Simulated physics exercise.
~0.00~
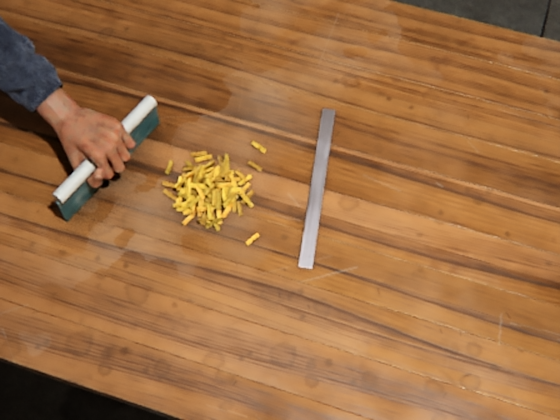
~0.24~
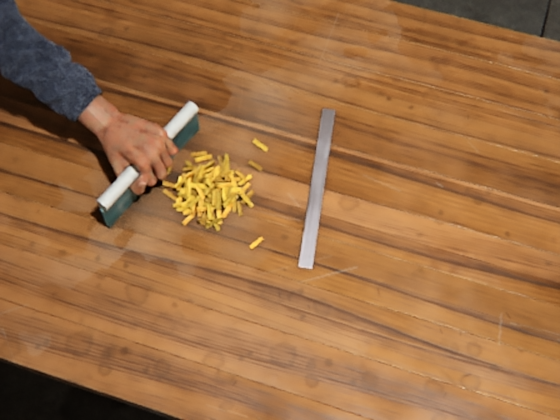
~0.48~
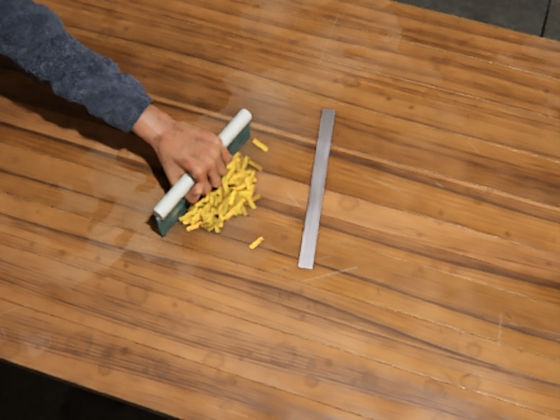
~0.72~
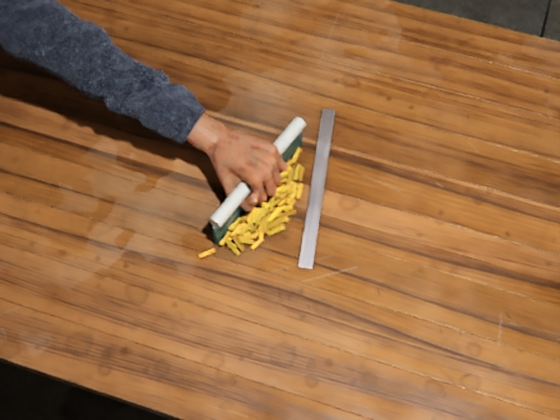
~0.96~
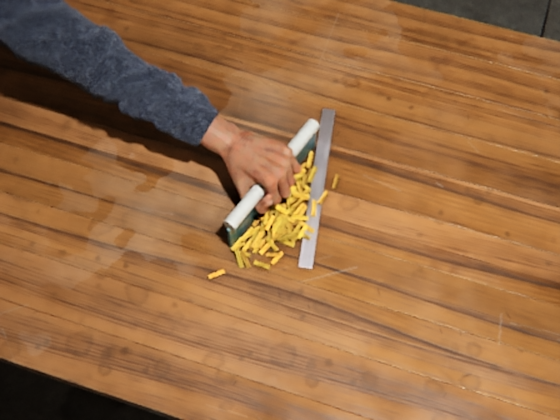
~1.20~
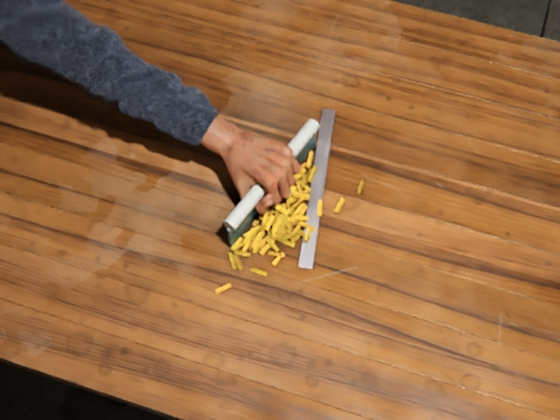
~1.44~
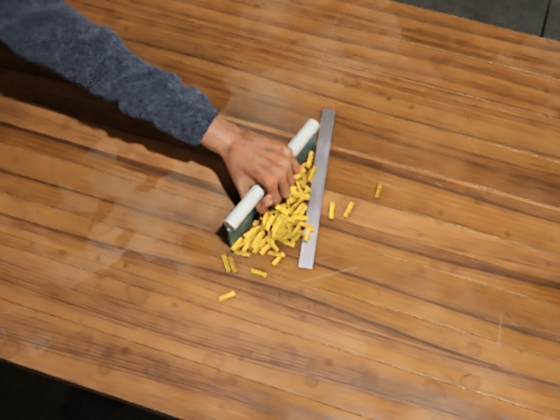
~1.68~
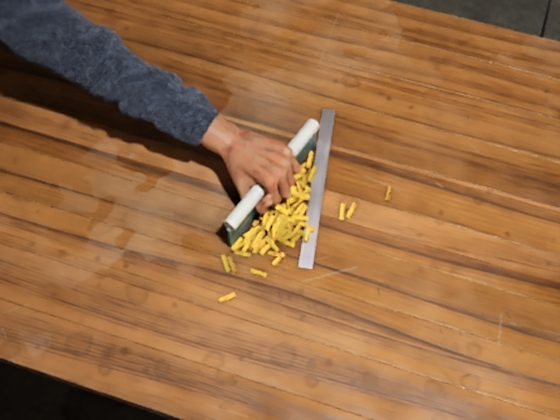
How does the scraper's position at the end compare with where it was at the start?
At the start the scraper is on the left side of the table, to the left of the pasta pile and well away from the metal strip. By the end it is farther right and slightly lower, close to the left side of the strip.
